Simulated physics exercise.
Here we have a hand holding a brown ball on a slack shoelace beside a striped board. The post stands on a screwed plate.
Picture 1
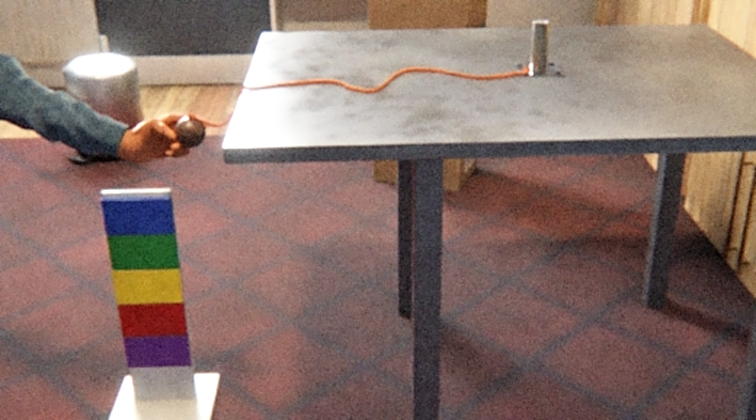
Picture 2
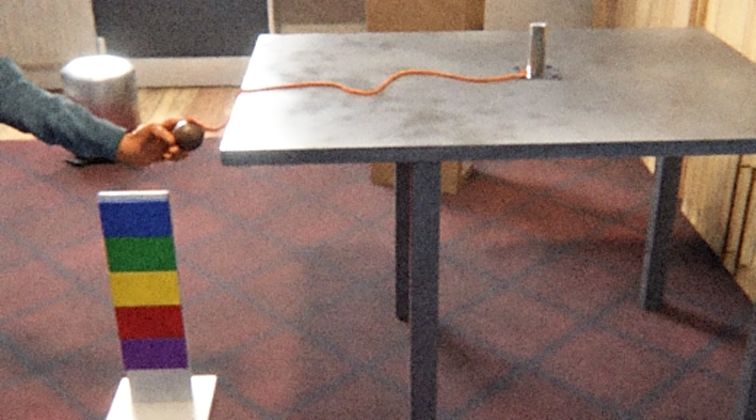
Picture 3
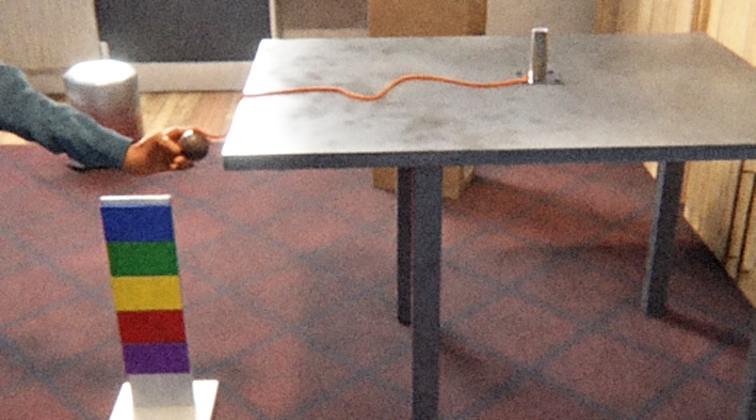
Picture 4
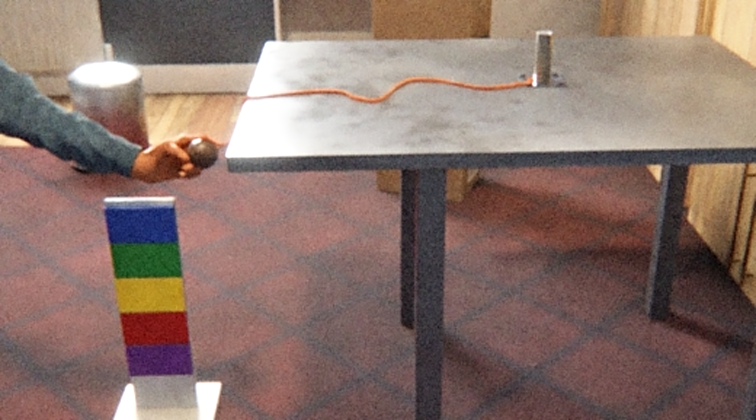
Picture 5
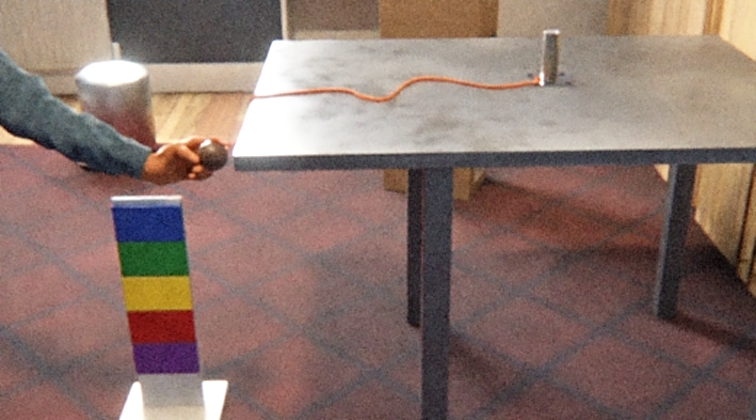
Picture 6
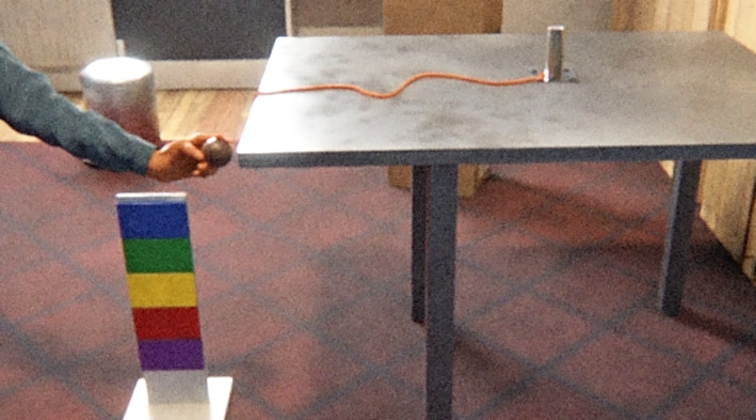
Beside a grey table, a hand holding a corded ball shifts slightly right and down.
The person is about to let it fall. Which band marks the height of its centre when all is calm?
The shoelace holds its middle at green.
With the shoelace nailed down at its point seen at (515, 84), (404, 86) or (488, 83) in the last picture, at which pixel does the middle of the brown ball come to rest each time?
Near (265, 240), (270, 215) and (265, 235).
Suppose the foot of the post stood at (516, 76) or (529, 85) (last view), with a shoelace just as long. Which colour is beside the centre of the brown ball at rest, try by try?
Taking them in turn: Yellow; yellow.
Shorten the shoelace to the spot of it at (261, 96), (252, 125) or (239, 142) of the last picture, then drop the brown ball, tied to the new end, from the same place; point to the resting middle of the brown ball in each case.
Try by try, around (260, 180), (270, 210) and (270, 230).
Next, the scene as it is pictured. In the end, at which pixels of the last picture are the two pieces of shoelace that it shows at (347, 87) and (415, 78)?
They go to (270, 91) and to (391, 84).
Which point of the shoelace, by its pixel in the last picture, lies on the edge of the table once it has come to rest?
It lies at about (334, 87).
A little later, ball near (288, 247); level with green.
Next, ball near (253, 249); level with green.
When it is over, ball near (265, 249); level with green. At green.
